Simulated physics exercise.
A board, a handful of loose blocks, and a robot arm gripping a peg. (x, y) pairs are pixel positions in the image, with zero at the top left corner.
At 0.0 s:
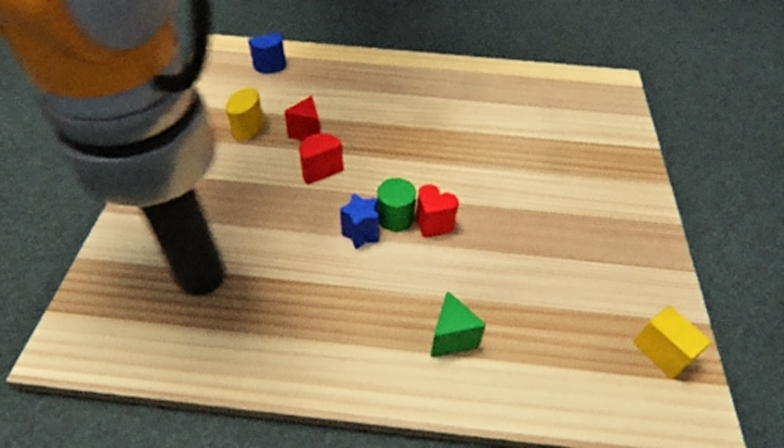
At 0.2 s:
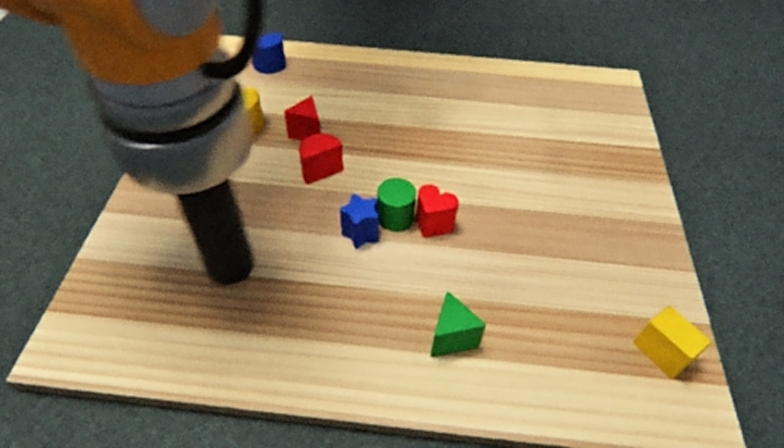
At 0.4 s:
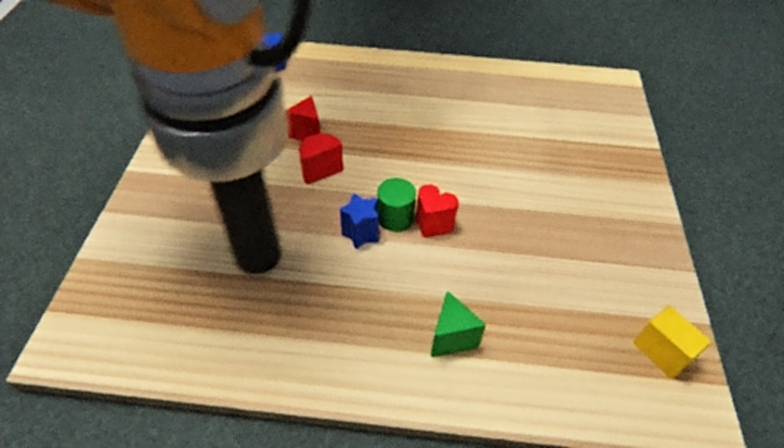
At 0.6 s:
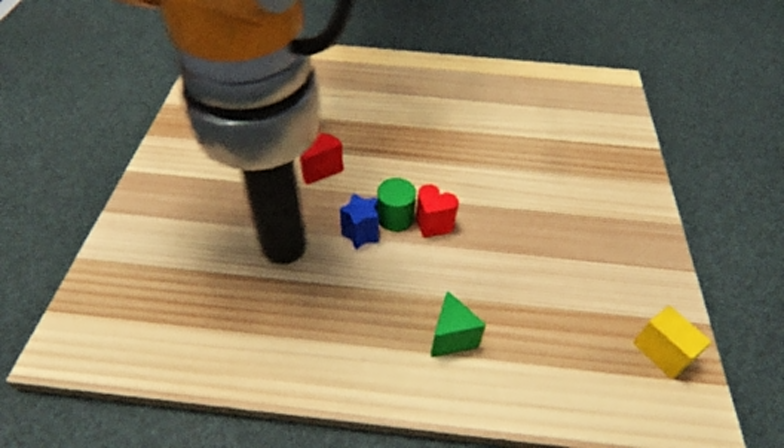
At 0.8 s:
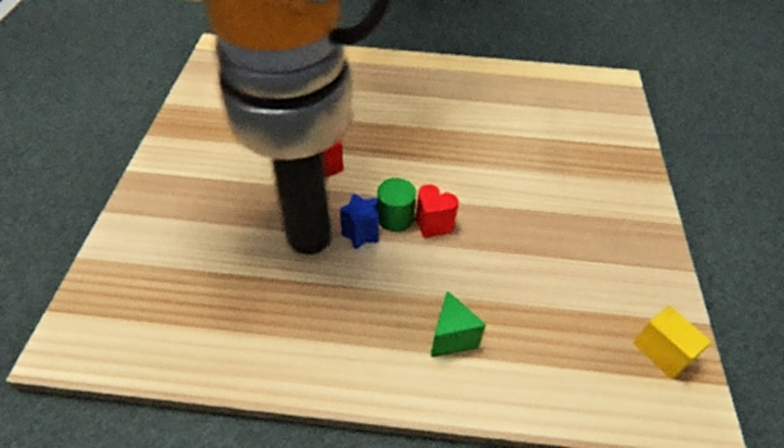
A light-and-dark striped wooden board on a dark green surface is seen from above at an angle by a still camera. A blue cylinder, a yellow block and two red blocks sit toward the upper left, a blue star, green cylinder and red heart cluster mid-board, and a green triangle and yellow cube lie lower right. An orange-and-grey robot arm slides its black peg rightward and slightly upward, covering several upper-left blocks and nearing the star, while no block moves.
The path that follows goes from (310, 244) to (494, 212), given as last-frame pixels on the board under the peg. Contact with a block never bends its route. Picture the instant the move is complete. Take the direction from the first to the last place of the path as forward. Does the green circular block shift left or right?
The left.
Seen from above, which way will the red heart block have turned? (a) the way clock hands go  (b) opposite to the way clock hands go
(a)
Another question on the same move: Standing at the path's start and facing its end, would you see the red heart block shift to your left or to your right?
It slides rightward.
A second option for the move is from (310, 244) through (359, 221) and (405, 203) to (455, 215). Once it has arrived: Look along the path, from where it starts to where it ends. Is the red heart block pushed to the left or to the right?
The answer is right: Facing from the path's start to its end, that's where the red heart block shifts.
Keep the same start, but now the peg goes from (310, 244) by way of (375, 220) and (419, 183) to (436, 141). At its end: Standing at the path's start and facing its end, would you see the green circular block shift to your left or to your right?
It goes toward the right-hand side.
The first path, step by step. One third of the way, peg (374, 228); blue star block (412, 200), turned 15° clockwise; green circular block (428, 178); red heart block (455, 196), turned 55° clockwise.
Two thirds of the way, peg (437, 218); blue star block (471, 186); green circular block (457, 159); red heart block (504, 195), turned 90° clockwise.
At the end, peg (496, 206); red D-shaped block unmoved; blue star block (519, 167); green circular block (457, 159); red heart block (540, 196), turned 140° clockwise.
